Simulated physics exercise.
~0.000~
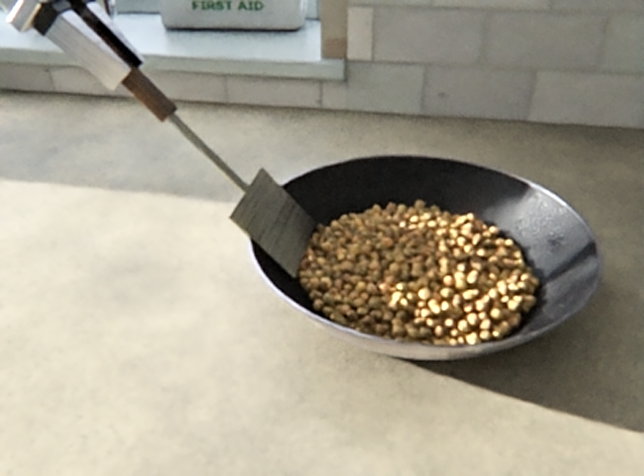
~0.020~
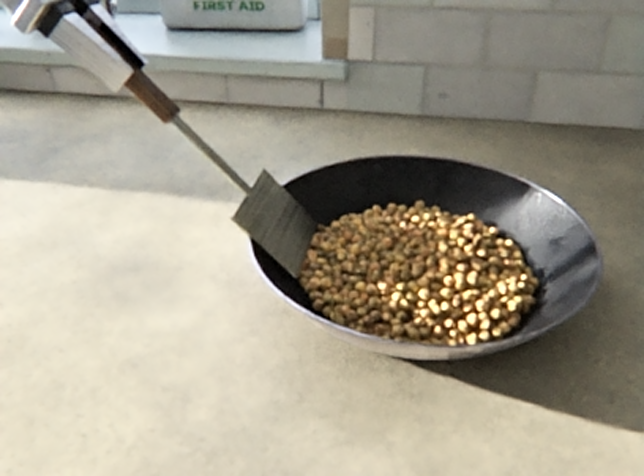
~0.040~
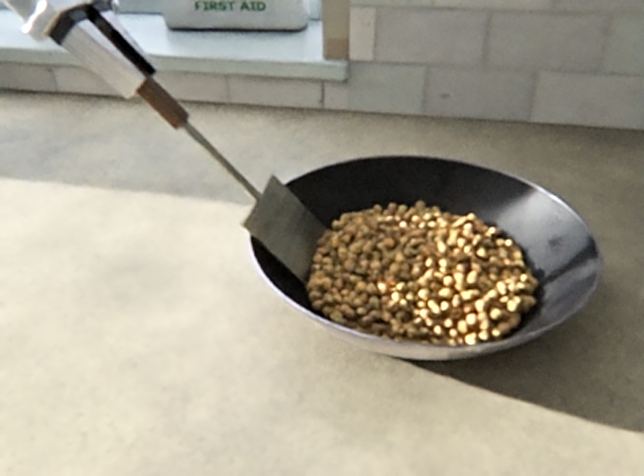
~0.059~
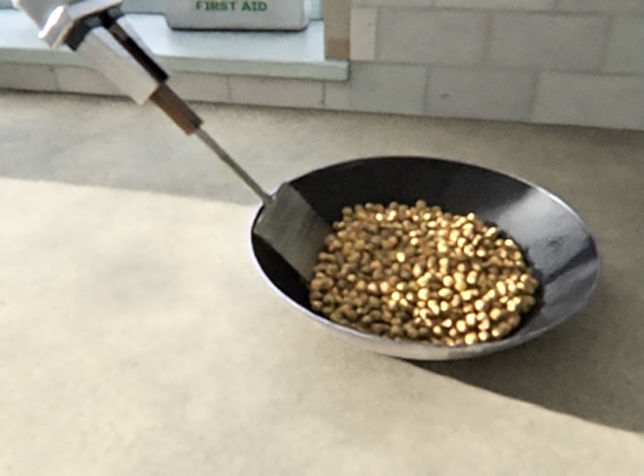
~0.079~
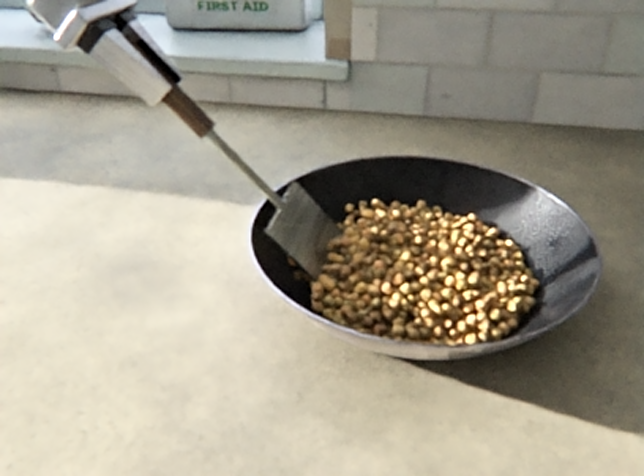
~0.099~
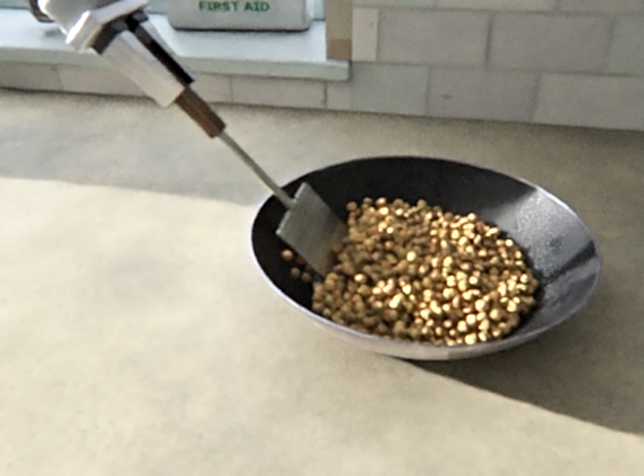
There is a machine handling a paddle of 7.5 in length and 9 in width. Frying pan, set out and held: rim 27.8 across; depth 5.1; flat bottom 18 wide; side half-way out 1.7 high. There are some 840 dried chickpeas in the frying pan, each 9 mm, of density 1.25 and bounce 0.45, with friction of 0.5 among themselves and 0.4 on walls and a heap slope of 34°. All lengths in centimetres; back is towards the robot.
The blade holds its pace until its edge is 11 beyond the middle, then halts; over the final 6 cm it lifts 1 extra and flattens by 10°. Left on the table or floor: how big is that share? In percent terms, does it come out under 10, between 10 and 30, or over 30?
It comes out between 10 and 30 %.
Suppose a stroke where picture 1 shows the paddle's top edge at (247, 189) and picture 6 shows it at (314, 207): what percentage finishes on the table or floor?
I'd put it at roughly 35 per cent.
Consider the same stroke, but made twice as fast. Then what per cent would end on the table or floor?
35 per cent, about.
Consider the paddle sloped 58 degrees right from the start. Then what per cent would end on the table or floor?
Then roughly 20 percent.
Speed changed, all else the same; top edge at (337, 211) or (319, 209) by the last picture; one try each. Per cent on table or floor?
Close to 35 per cent in the first try and close to 35 per cent in the second.
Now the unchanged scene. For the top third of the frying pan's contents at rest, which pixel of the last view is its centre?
Somewhere near (515, 262) in the last picture.
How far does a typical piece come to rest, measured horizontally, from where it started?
I'd guess close to 4 centimetres.
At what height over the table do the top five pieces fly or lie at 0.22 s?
About 4 cm.
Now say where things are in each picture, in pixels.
Paddle top edge at (246, 190), sloping 47°; upper third of the load around (413, 259), from x 300 to 535, top at y 205; 835 in the frying pan, in the first frame.
Paddle top edge at (248, 191), sloping 47°; upper third of the load around (413, 259), from x 300 to 535, top at y 205, in the second frame.
Paddle top edge at (258, 197), sloping 47°; upper third of the load around (411, 258), from x 305 to 535, top at y 205, in the third frame.
Paddle top edge at (269, 202), sloping 47°; upper third of the load around (406, 257), from x 305 to 535, top at y 205, in the fourth frame.
Paddle top edge at (281, 205), sloping 47°; upper third of the load around (405, 256), from x 295 to 535, top at y 205, in the fifth frame.
Paddle top edge at (292, 206), sloping 47°; upper third of the load around (405, 255), from x 285 to 535, top at y 205; 835 in the frying pan, in the sixth frame.
After 0.22 s, sloping 47°, highest piece 4 above the table; 835 in the frying pan.
After 0.35 s, sloping 44°, highest piece 6 above the table; 835 in the frying pan.
After 0.61 s, sloping 37°, highest piece 6 above the table; 650 in the frying pan, 172 on the table or floor, 13 on the blade or in flight.
After 1.66 s, sloping 37°, highest piece 6 above the table; 647 in the frying pan, 188 on the table or floor.
At rest, 647 in the frying pan, 188 on the table or floor. That is 23 % on the table or floor.
